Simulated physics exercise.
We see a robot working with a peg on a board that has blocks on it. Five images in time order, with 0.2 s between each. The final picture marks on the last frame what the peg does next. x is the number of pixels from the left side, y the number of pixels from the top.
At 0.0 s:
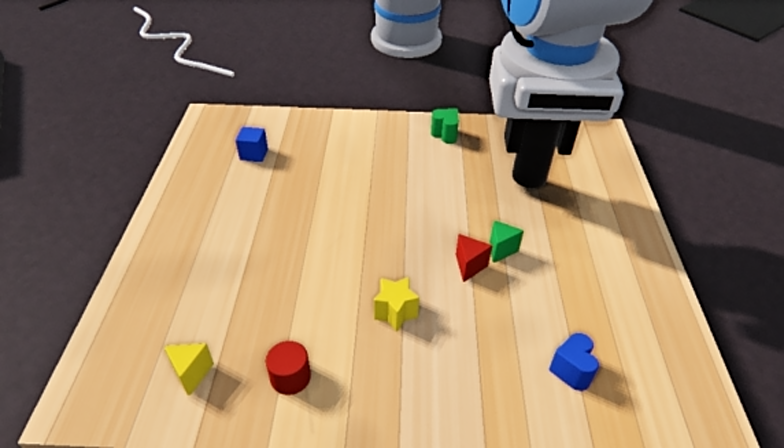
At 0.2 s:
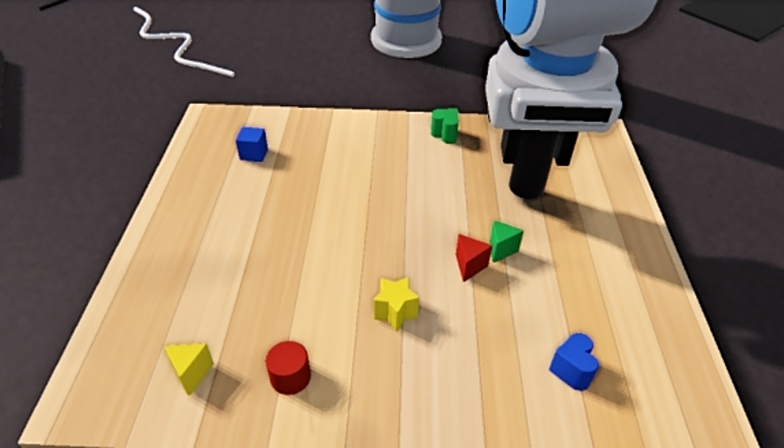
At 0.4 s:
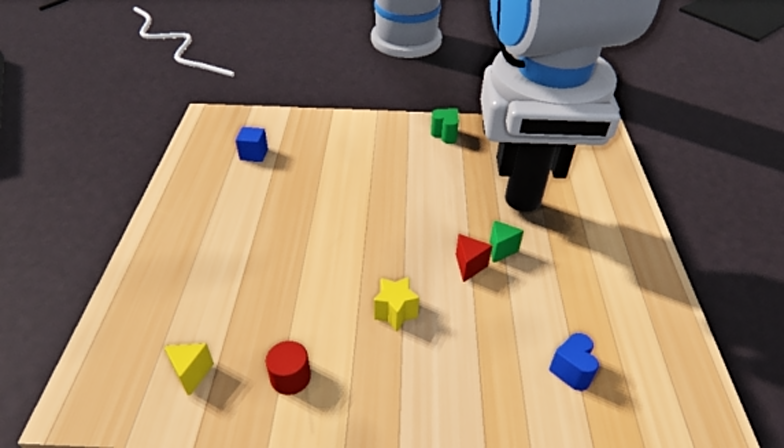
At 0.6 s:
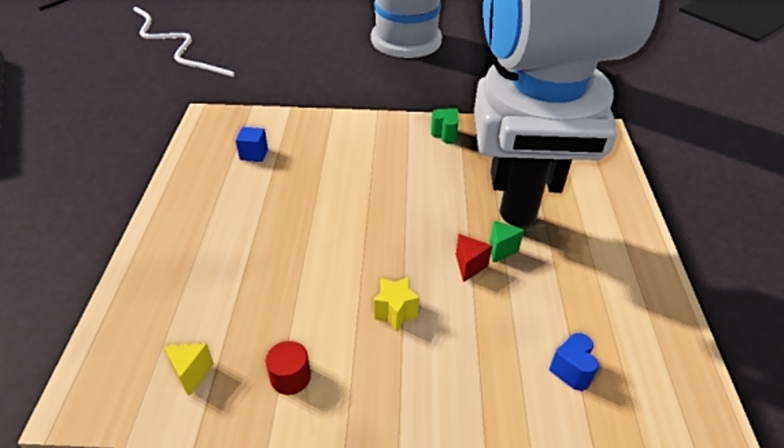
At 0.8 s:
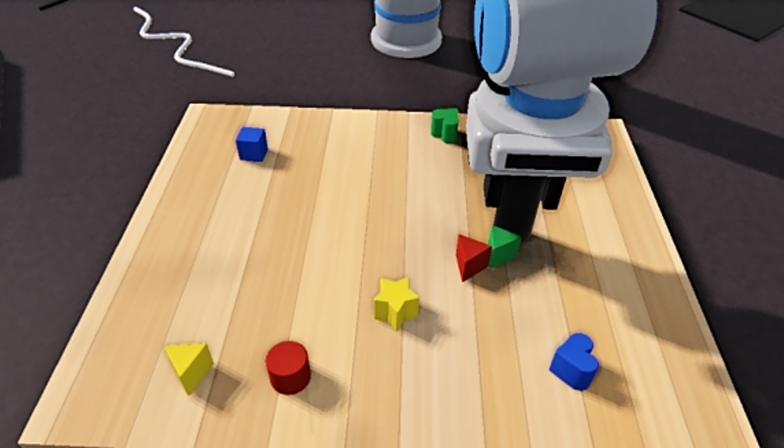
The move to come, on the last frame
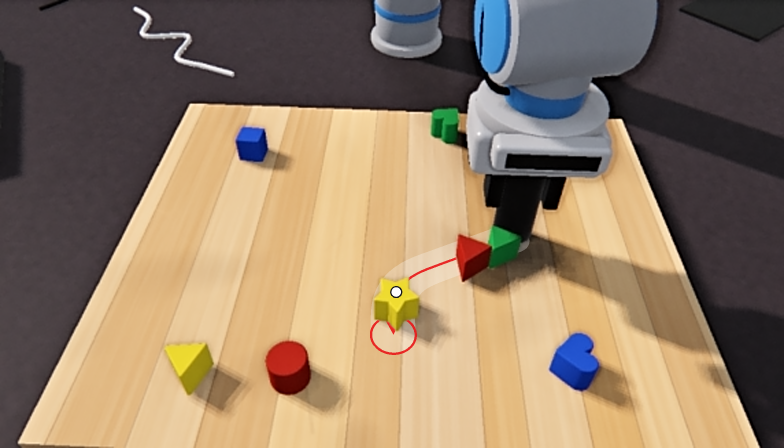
On a wooden board with scattered coloured blocks, a robot arm moves its black peg forward, nudging a green triangular block slightly.
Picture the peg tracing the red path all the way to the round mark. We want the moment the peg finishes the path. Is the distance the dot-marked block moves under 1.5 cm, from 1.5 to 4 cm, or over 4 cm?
The dot-marked block ends up quite far away, over 4 cm.
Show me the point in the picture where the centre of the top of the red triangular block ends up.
The red triangular block ends near (447, 272).
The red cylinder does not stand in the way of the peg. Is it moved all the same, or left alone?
At the end of the path, the red cylinder remains in its old spot.
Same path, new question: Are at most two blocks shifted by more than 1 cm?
That would be a no.
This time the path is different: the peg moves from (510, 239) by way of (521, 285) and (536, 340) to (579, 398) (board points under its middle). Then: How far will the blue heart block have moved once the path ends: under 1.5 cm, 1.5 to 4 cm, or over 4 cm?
Covers over 4 cm.
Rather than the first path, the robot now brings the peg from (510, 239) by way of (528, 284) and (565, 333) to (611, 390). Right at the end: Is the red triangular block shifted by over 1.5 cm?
Short answer: No.
Path on the board, from (510, 239) by way of (458, 258) and (405, 282) to (393, 334); the dot is on the yellow star.
The first path, step by step. One third of the way, peg (458, 251); red triangular block (456, 261), turned 20° anticlockwise; green triangular block (493, 254), turned 50° anticlockwise.
Two thirds of the way, peg (405, 275); red triangular block (447, 272), turned 60° anticlockwise; green triangular block (493, 254), turned 50° anticlockwise.
At the end, peg (394, 327); red cylinder in place; yellow star (388, 348); red triangular block (447, 272), turned 60° anticlockwise; green triangular block (493, 254), turned 50° anticlockwise.
